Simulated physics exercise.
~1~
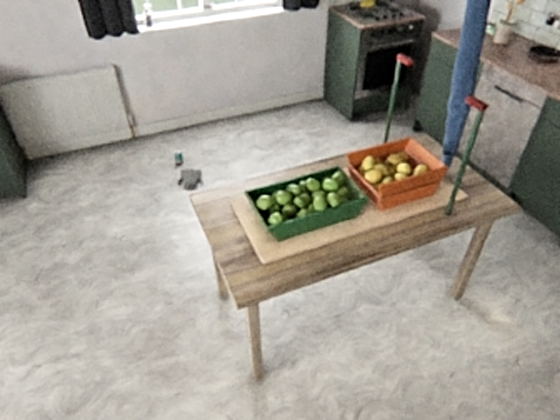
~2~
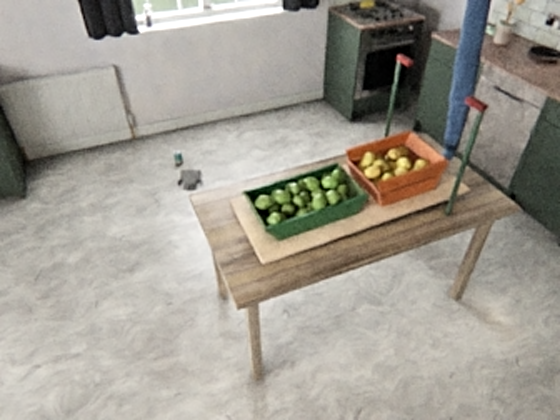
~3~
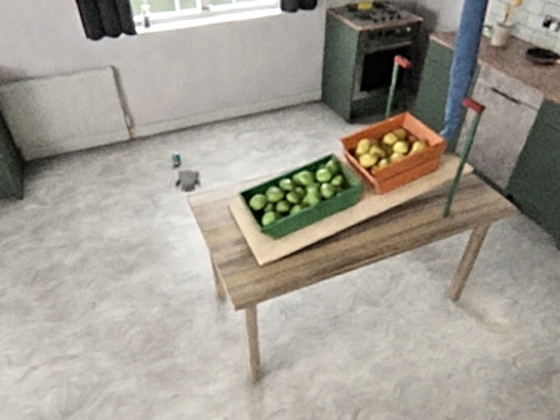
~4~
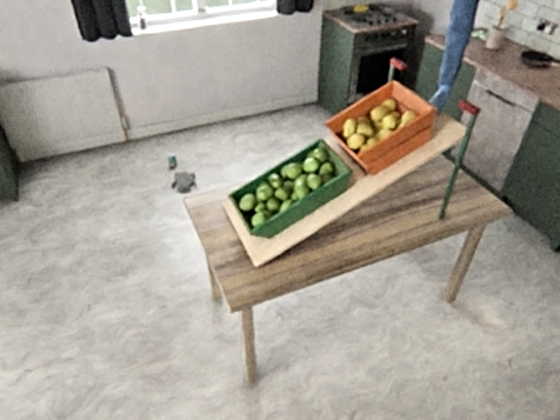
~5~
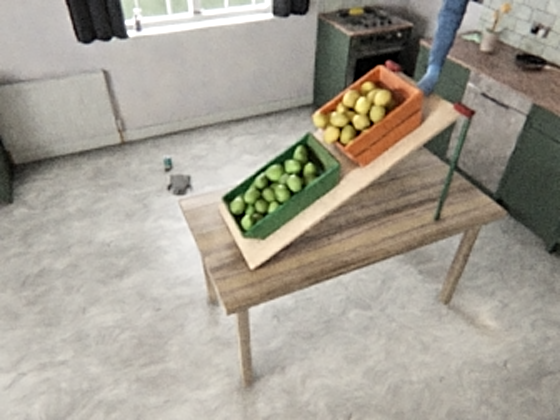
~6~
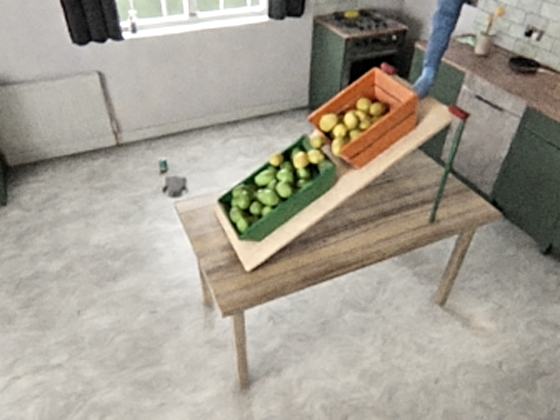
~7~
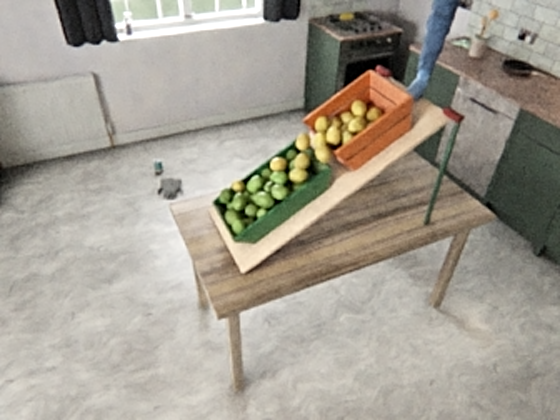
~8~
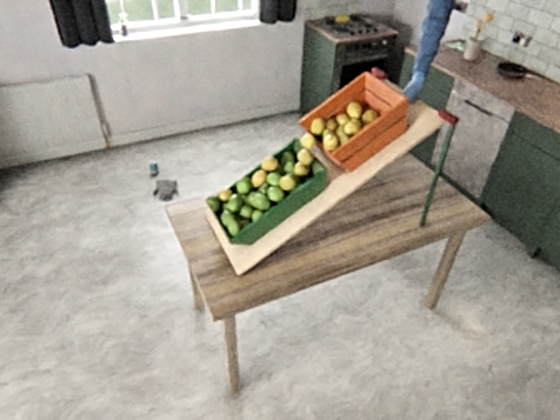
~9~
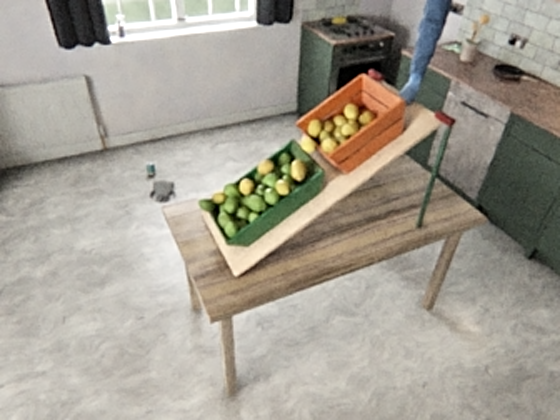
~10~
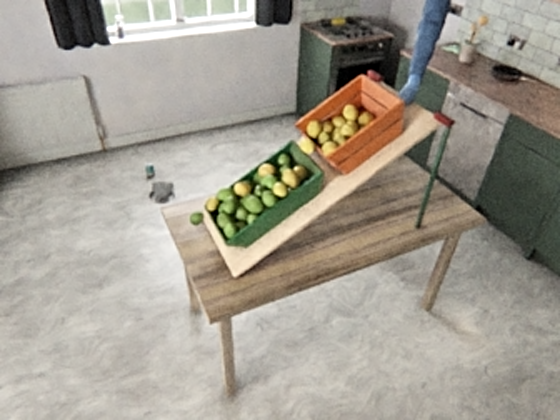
A board tilts up steeply, spilling some yellow fruit from the orange box into the green box of limes.
